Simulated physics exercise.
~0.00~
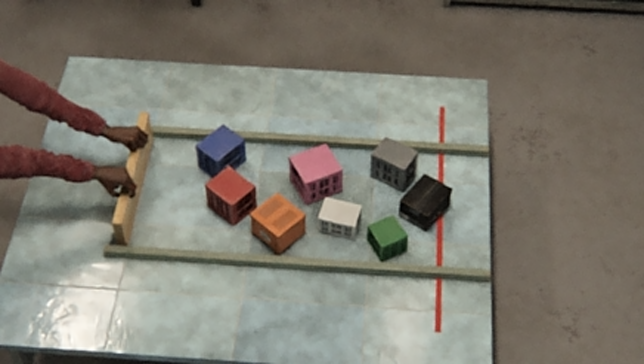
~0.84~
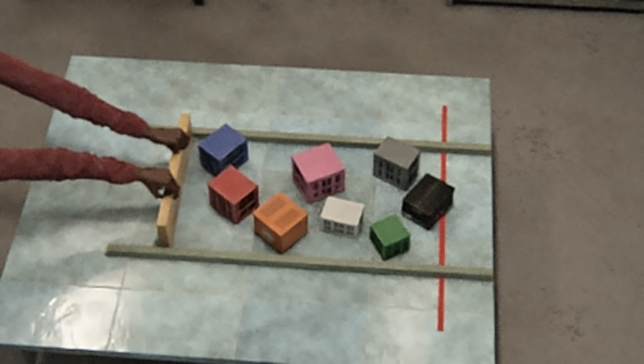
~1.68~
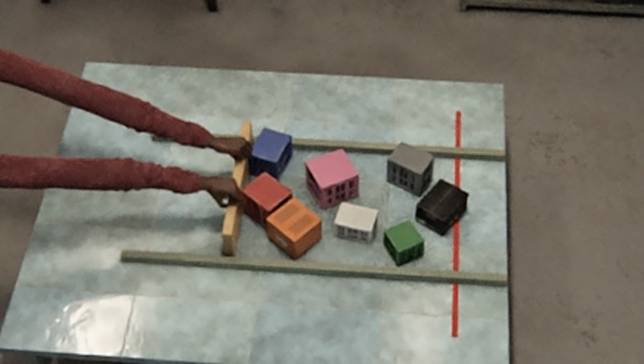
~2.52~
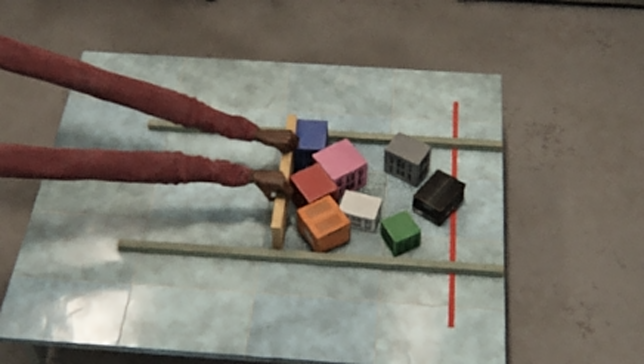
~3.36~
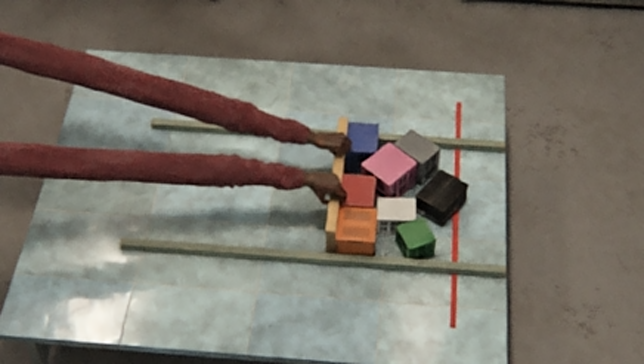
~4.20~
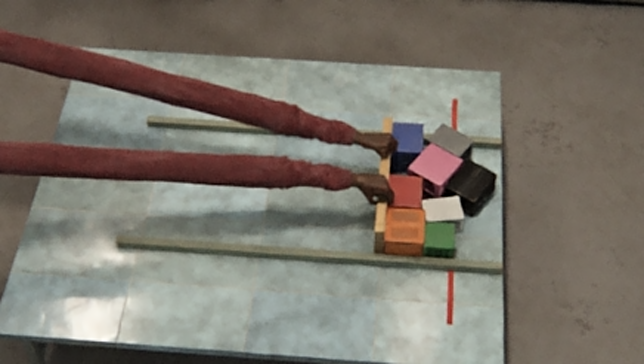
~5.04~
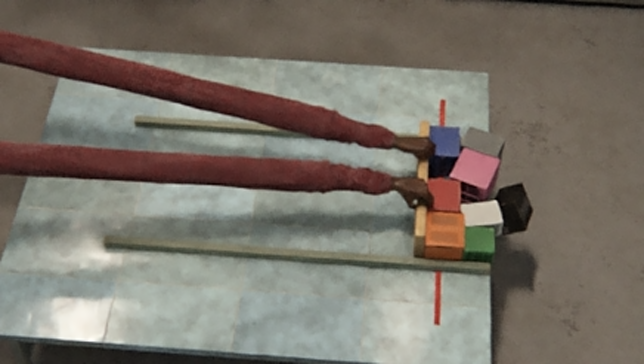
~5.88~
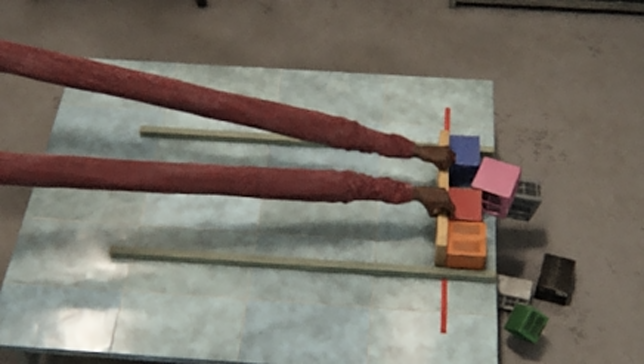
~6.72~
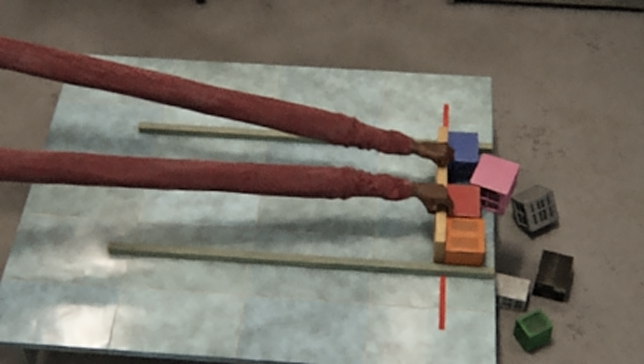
In this clip, two arms in red sleeves push a wooden plank rightward between two rails, bunching colored crates together and stopping at a red strip. The white, green, gray and black ones drop off the table's right end, while the blue, red, orange and pink ones remain.
